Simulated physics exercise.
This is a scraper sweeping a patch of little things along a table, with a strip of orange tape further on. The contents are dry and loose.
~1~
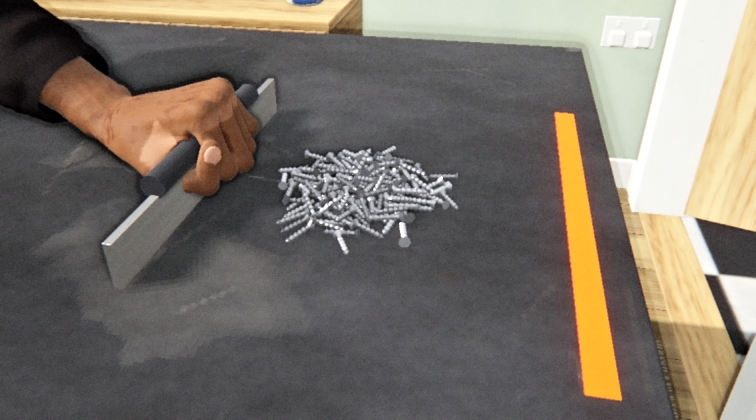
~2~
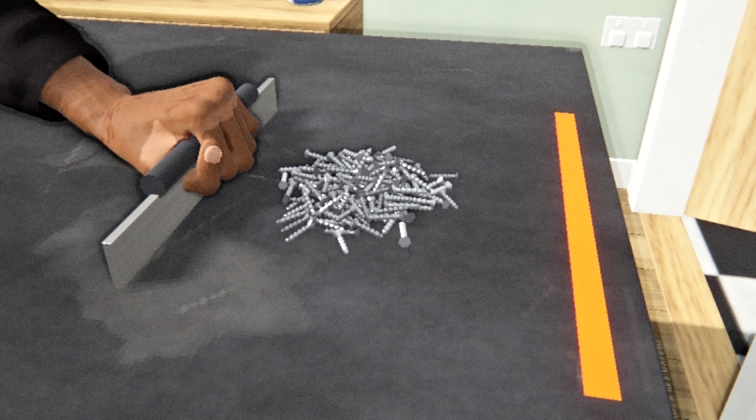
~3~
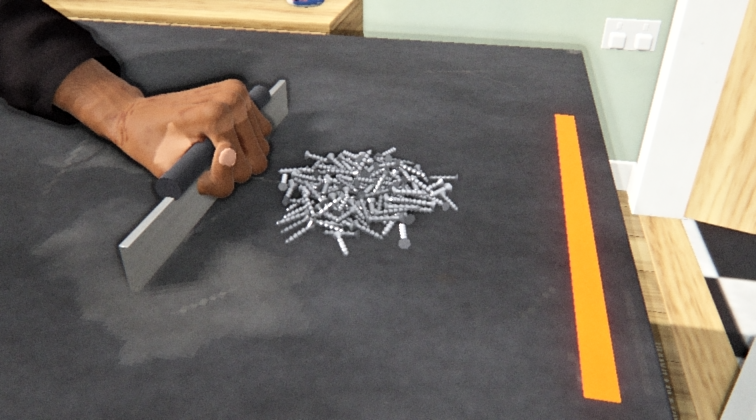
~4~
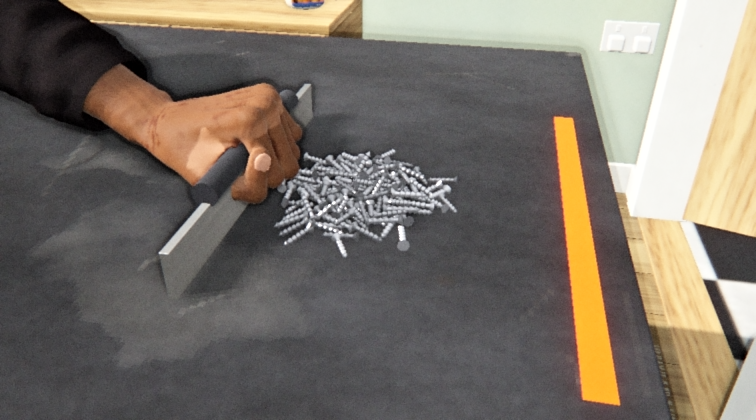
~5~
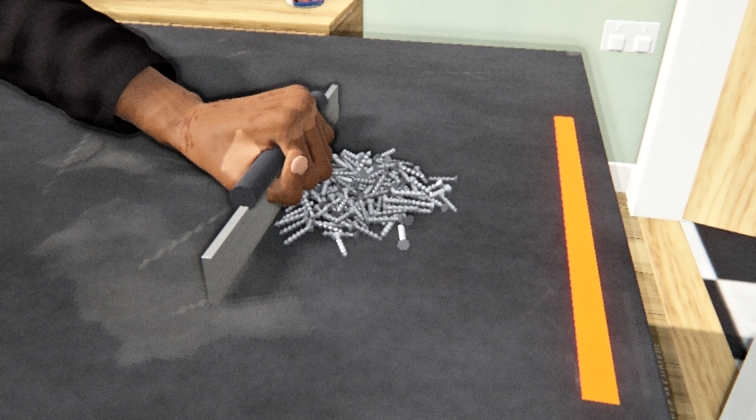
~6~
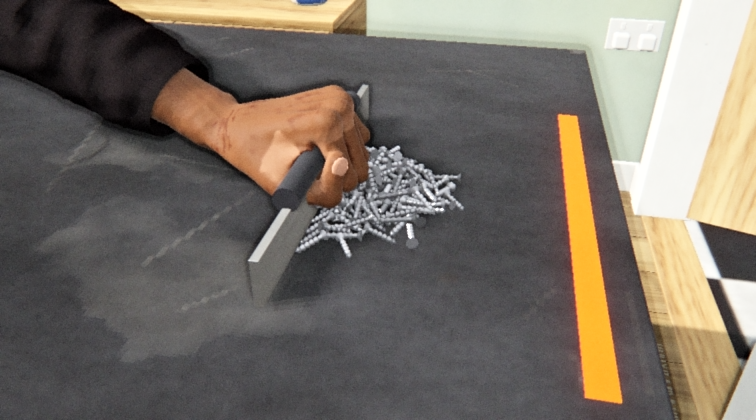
On a dark tabletop with an orange strip near its right edge, a hand held a scraper still beside a heap of screws, then slid it right into the pile and pushed some along.
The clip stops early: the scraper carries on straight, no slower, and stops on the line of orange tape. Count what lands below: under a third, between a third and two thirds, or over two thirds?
The part that falls is more than two thirds.
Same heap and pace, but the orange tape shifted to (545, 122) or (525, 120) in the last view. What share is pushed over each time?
About 30 and 20 per cent.
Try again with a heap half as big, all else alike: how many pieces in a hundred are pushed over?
About 60 per cent.
Soon after the last picture, scraper still moving, near (463, 164); heap all on the table, its front near (567, 204).
A little later, scraper stopped at the orange tape; heap about half over the edge.
Later still, scraper stopped at the orange tape; heap most over the edge.
At rest, scraper stopped at the orange tape; heap most over the edge.
